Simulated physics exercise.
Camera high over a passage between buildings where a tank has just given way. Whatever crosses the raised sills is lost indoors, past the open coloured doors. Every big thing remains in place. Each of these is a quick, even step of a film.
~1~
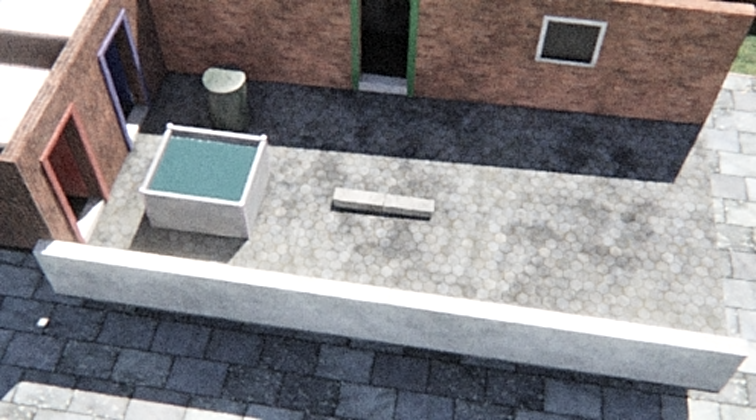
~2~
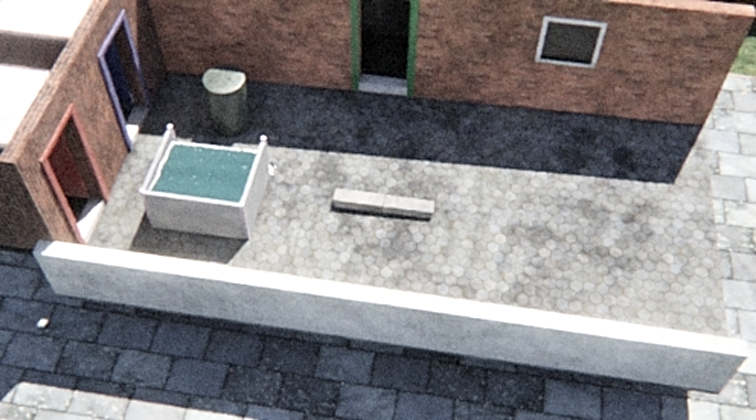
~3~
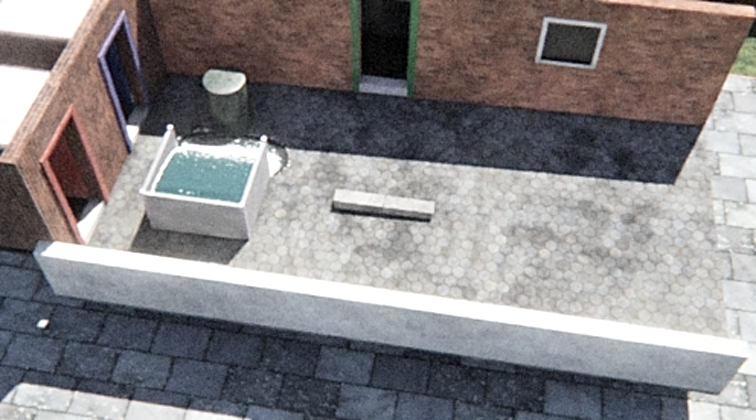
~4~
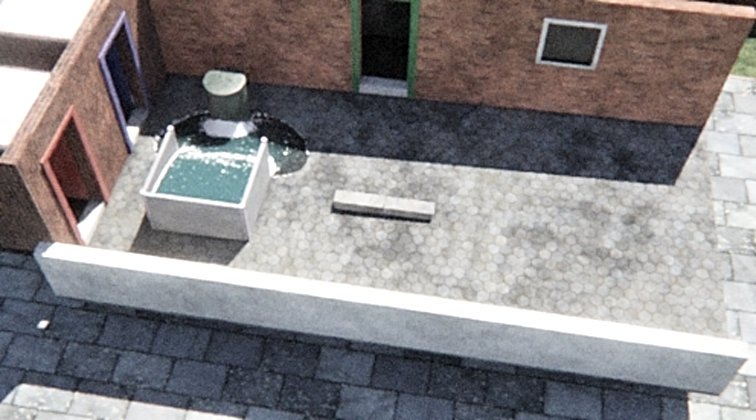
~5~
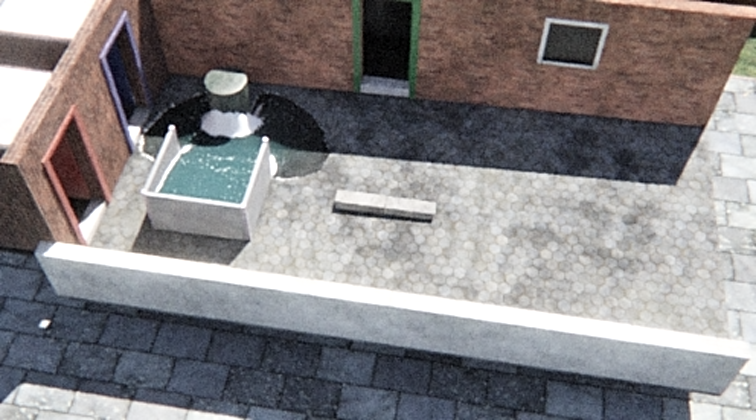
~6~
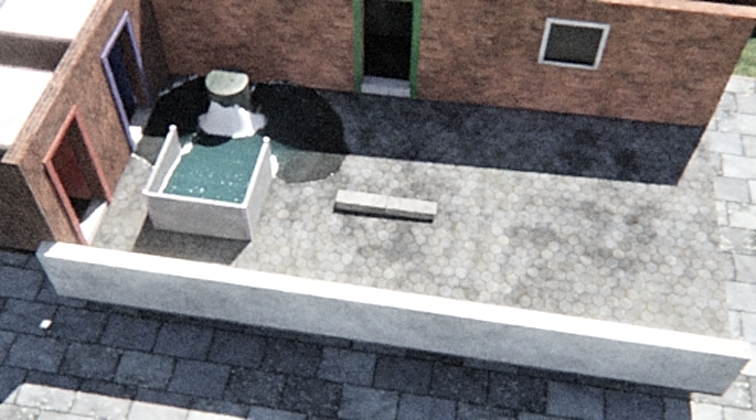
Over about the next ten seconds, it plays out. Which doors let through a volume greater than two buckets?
Checking each one: The green door lets through less or just two; the blue door lets through more; the red door lets through less or just two.
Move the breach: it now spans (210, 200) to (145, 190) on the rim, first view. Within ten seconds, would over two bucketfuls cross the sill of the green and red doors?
Well, the green one comes up short, and the red one crosses the threshold too.
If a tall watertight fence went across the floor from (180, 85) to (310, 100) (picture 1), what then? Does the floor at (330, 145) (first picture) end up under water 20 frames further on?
Result at that point: Inundated.
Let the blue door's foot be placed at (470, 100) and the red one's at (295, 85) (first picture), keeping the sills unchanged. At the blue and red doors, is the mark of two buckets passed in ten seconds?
I'd say the blue door keeps within limits and the red door breaks the limit.
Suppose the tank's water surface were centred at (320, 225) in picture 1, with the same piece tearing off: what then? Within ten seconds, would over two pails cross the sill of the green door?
Result for the green door - it goes past the limit.
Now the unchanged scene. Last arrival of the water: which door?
My answer is the door marked red.
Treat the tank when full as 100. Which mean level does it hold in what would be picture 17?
About 20 per cent.
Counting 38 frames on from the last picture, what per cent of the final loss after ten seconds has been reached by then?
Near 90 in a hundred.
A moment on, water covers 15 % of the floor; the green door wet at the sill, nothing in, the blue door under two buckets in, the red door not reached.
Next, water covers 25 % of the floor; the green door wet at the sill, nothing in, the blue door over two buckets in, the red door not reached.
Then, water covers 45 % of the floor; the green door wet at the sill, nothing in, the blue door far over two buckets in, the red door wet at the sill, nothing in.
Later, water covers 70 % of the floor; the green door wet at the sill, nothing in, the blue door far over two buckets in, the red door wet at the sill, nothing in.
In the end, water covers 70 % of the floor; the green door wet at the sill, nothing in, the blue door far over two buckets in, the red door wet at the sill, nothing in.
